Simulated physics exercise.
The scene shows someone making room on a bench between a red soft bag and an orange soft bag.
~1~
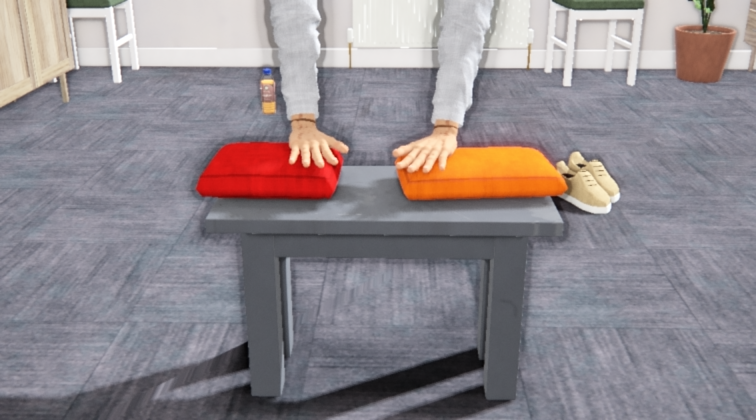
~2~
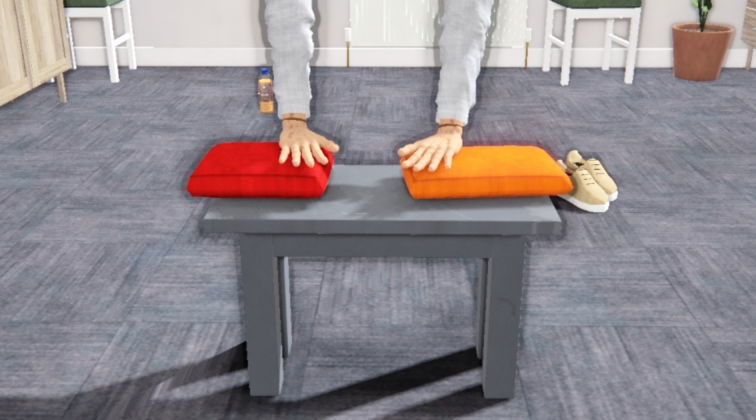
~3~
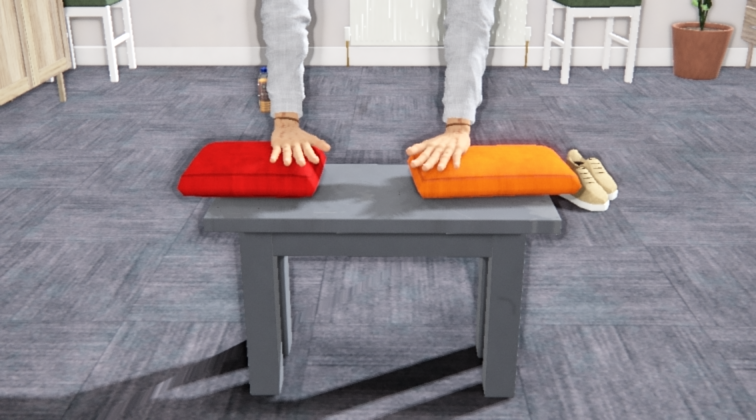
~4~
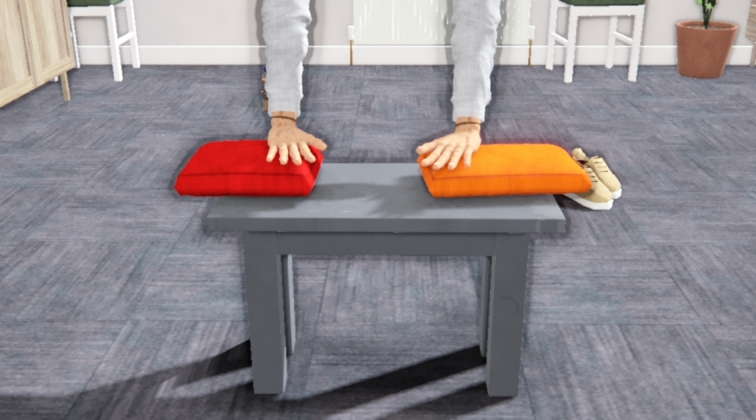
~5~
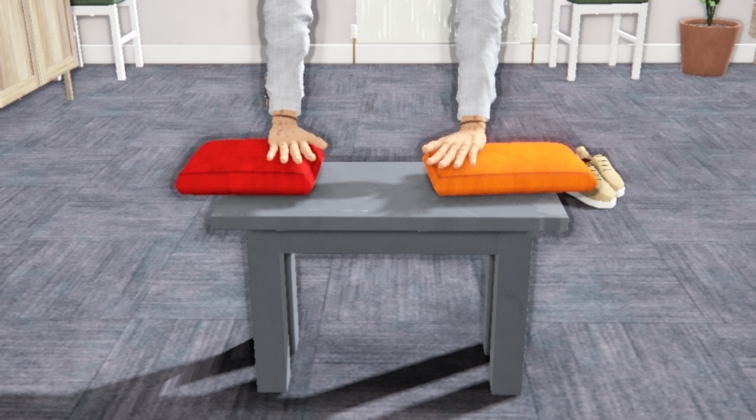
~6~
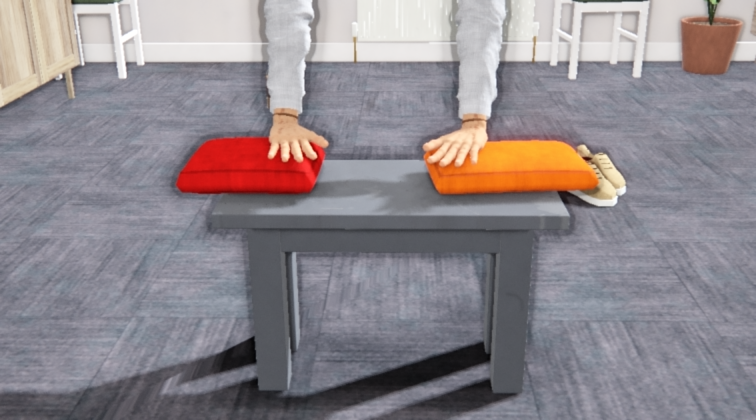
On a gray bench, two hands slide red and orange soft bags slightly apart.
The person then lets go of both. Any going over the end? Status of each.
The red soft bag does not leave it, the orange soft bag does not leave it.
Then, 0.58 s past the final frame, red soft bag unmoved; orange soft bag unmoved.
When it is over, red soft bag unmoved; orange soft bag unmoved. The red soft bag stays up there and the orange soft bag remains on top.
